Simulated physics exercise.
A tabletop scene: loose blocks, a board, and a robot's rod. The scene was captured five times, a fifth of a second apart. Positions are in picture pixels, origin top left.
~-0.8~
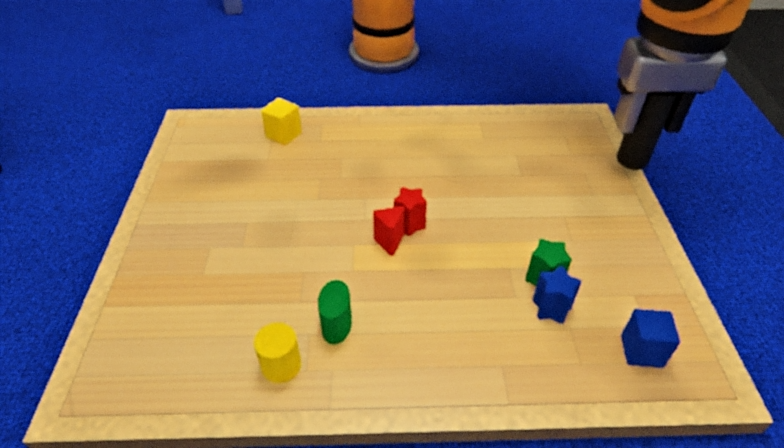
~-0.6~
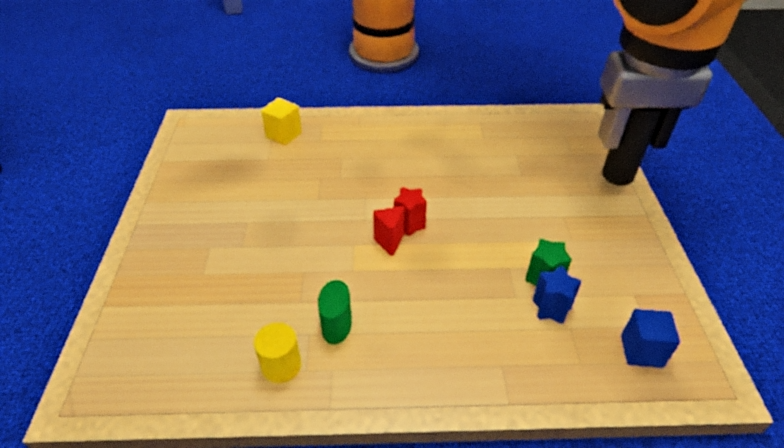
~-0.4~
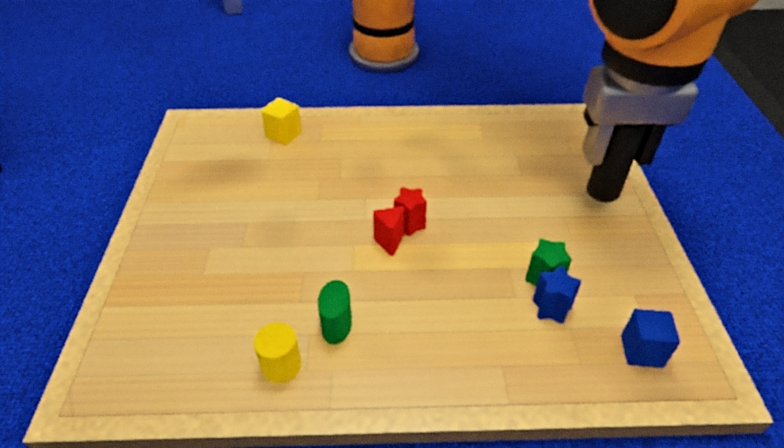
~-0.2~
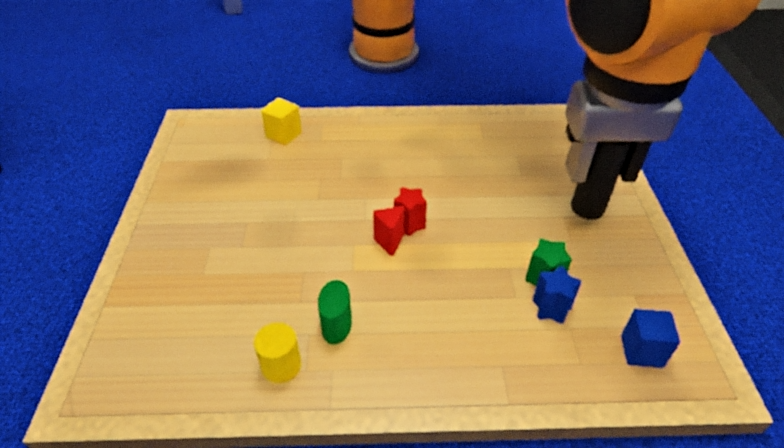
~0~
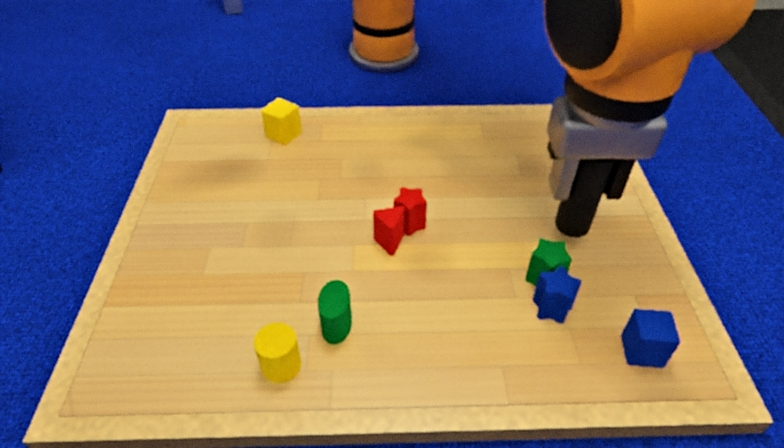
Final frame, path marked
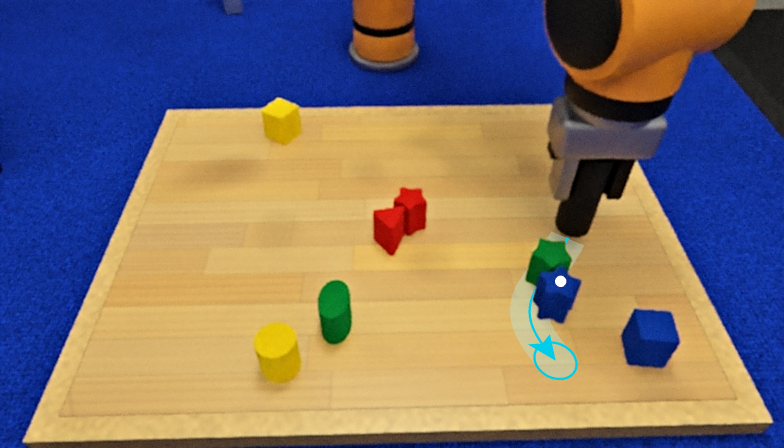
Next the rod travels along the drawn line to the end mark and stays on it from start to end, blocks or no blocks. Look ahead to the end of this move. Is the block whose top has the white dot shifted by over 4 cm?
Yes, I think so.
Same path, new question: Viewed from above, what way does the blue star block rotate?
Viewed from above, counterclockwise.
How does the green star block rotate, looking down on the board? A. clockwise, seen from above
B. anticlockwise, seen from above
I'll go with A - clockwise, seen from above.
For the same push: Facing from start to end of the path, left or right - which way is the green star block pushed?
It shifts rightward.
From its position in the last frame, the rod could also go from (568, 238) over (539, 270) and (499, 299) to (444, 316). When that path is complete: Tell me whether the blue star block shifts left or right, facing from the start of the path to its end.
Well, taking the path from its start to its end as straight ahead, the blue star block moves to the left.
Drawn move, from (568, 238) via (547, 272) and (530, 311), ending at (555, 360); the dot is on the blue star block.
The first path, step by step. One third of the way, rod (550, 261); green star block (539, 269); blue star block (559, 297), turned 25° anticlockwise.
Two thirds of the way, rod (533, 300); green star block (508, 299), turned 50° clockwise; blue star block (553, 320), turned 100° anticlockwise.
At the end, rod (560, 349); green star block (505, 307), turned 75° clockwise; blue star block (582, 375), turned 95° anticlockwise; blue square block still.
